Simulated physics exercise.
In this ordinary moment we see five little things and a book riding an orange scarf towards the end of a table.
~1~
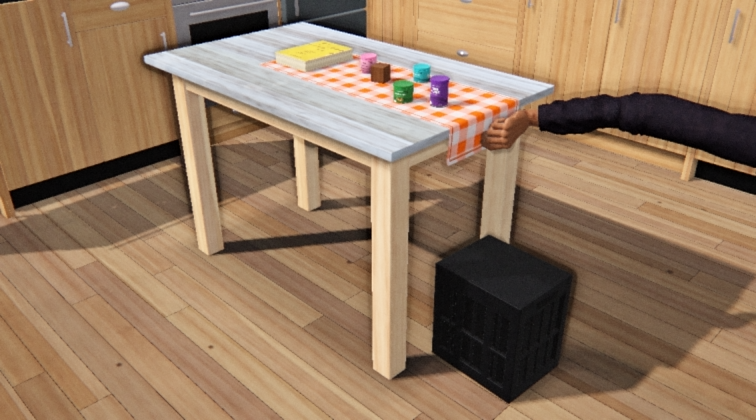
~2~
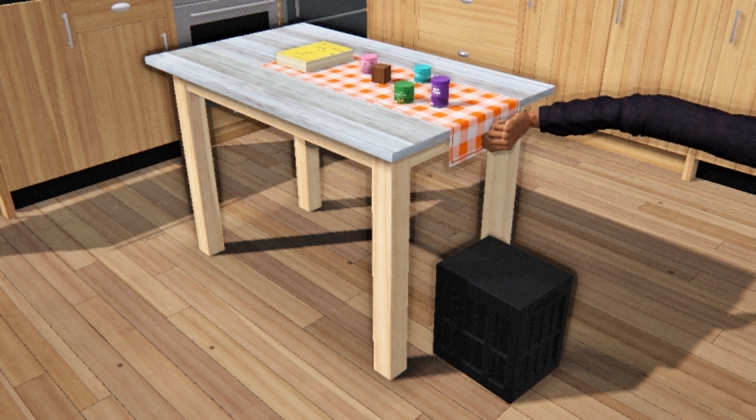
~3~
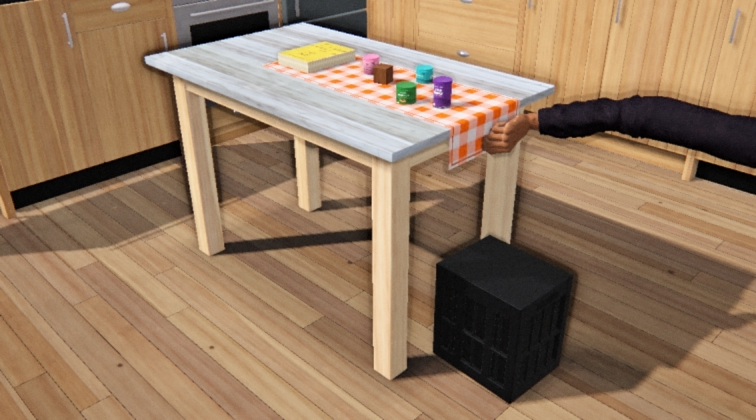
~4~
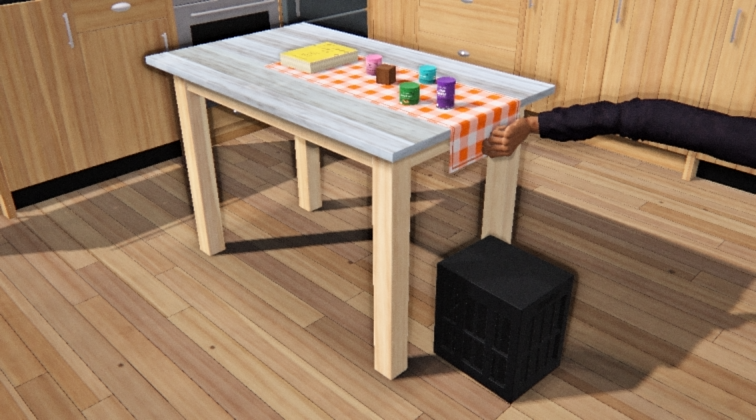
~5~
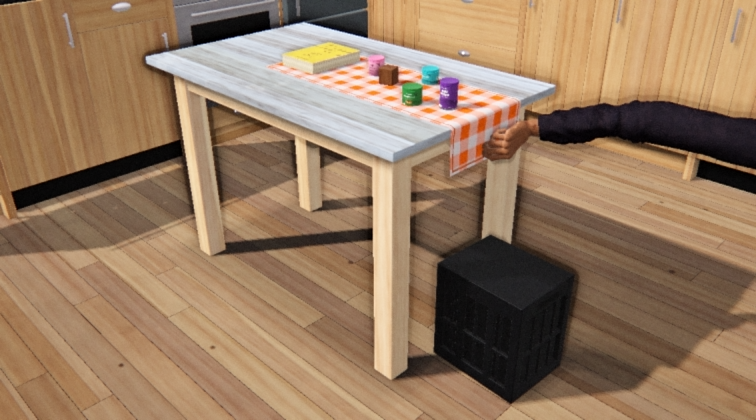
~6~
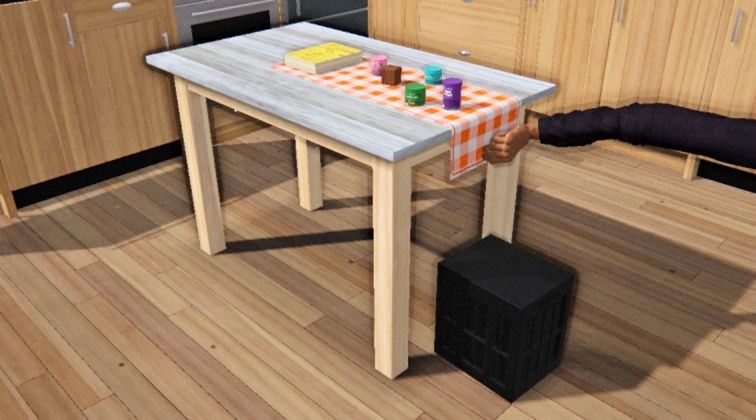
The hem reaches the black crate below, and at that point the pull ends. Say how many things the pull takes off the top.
Exactly three drop.
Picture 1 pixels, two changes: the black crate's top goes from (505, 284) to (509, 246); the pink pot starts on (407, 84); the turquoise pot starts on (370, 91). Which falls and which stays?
The pink pot ends up still on top and the turquoise pot ends up still on top.
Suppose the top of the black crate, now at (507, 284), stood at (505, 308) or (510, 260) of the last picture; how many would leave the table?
4 and 2.
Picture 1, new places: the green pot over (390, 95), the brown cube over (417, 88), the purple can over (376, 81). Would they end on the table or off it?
Here's the result: The green pot leaves the top, the brown cube leaves the top and the purple can remains in place.
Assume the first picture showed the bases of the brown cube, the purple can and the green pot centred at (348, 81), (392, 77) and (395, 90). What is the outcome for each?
The brown cube keeps its place on top; the purple can holds on; the green pot comes down.
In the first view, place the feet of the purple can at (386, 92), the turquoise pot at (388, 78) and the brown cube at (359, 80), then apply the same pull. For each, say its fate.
In the end the purple can is no longer on top, the turquoise pot is still on top, and the brown cube is still on top.
A little later, hem near (483, 209); purple can gone.
Next, hem near (481, 242); purple can and green pot gone.
When it is over, hem on the crate; purple can, green pot and turquoise pot gone. The answer is three.
